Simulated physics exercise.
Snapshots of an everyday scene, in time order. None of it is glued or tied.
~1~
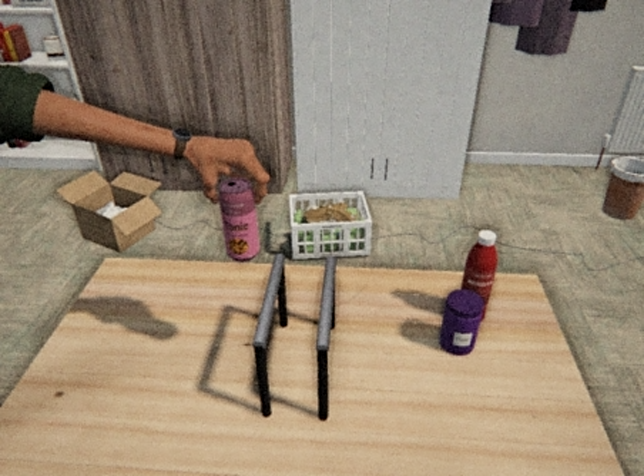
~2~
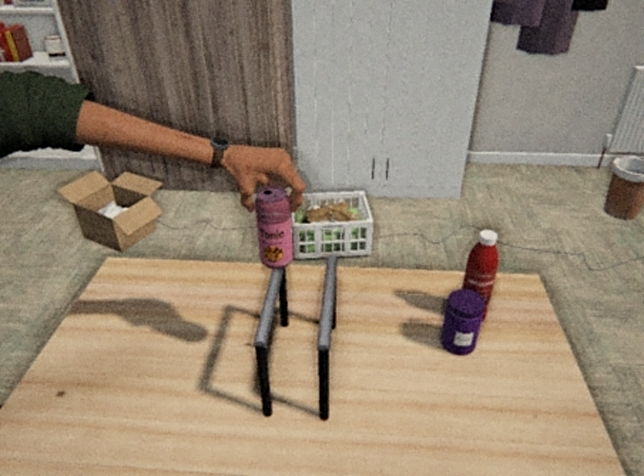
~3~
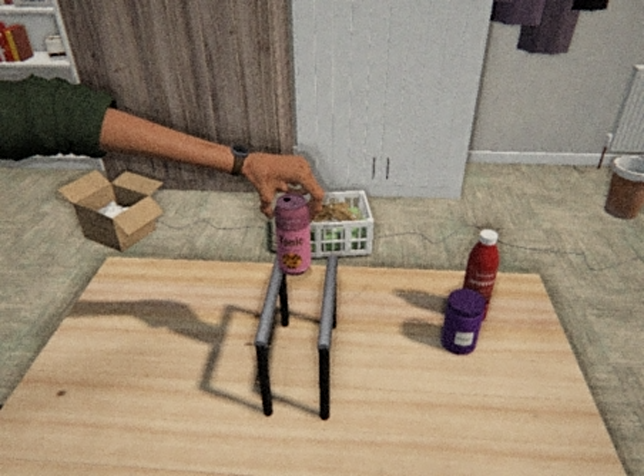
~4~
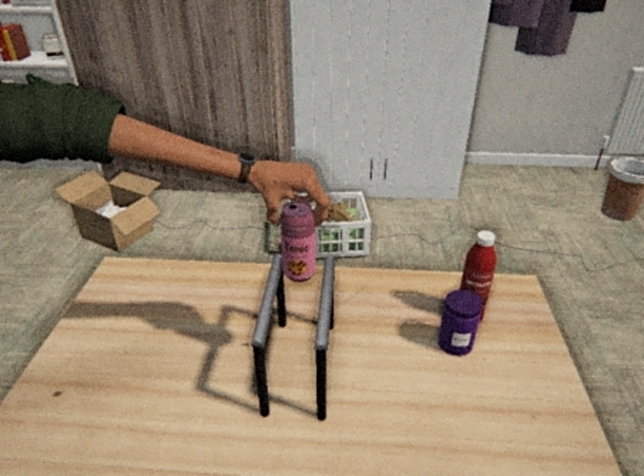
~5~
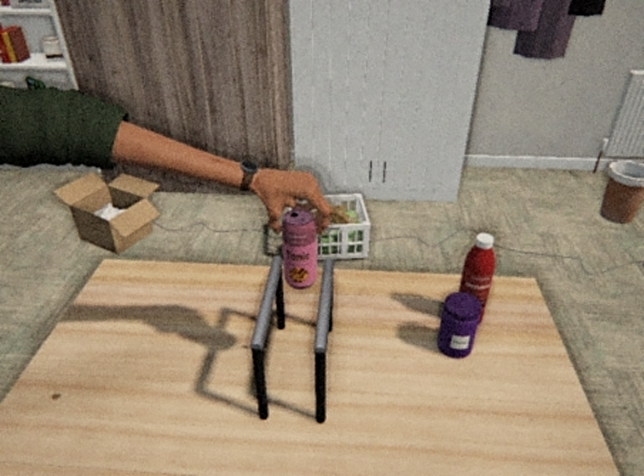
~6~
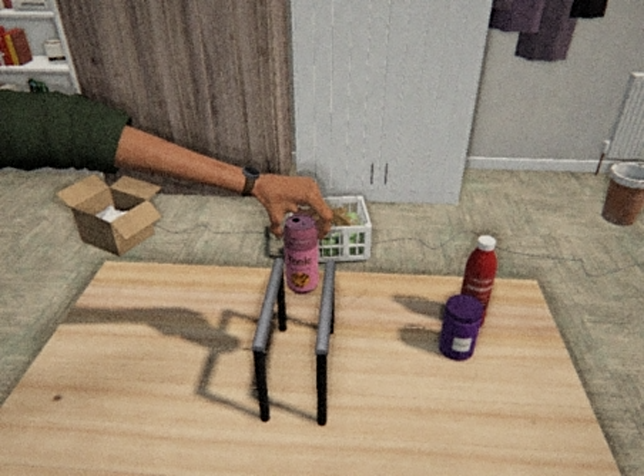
A pink can, gripped from above by a hand, moved right and slightly down over a wooden table, then hovered above the gap between two dark rails, while a purple jar and red bottle stood nearby.
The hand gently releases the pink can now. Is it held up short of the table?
No - it makes it through.
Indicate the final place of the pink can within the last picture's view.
In the last picture, near pixel (304, 348).
Then, 0.20 s later than the last frame, pink can moved about its own width near (302, 277).
Then, 0.30 s later than the last frame, pink can moved well along near (304, 333).
Then, 0.40 s later than the last frame, pink can moved well along near (304, 348).
When it is over, moved from the start, pink can; the other 2 as before. End places, in pixels of the last picture, pink can near (304, 348). The can reaches the table.
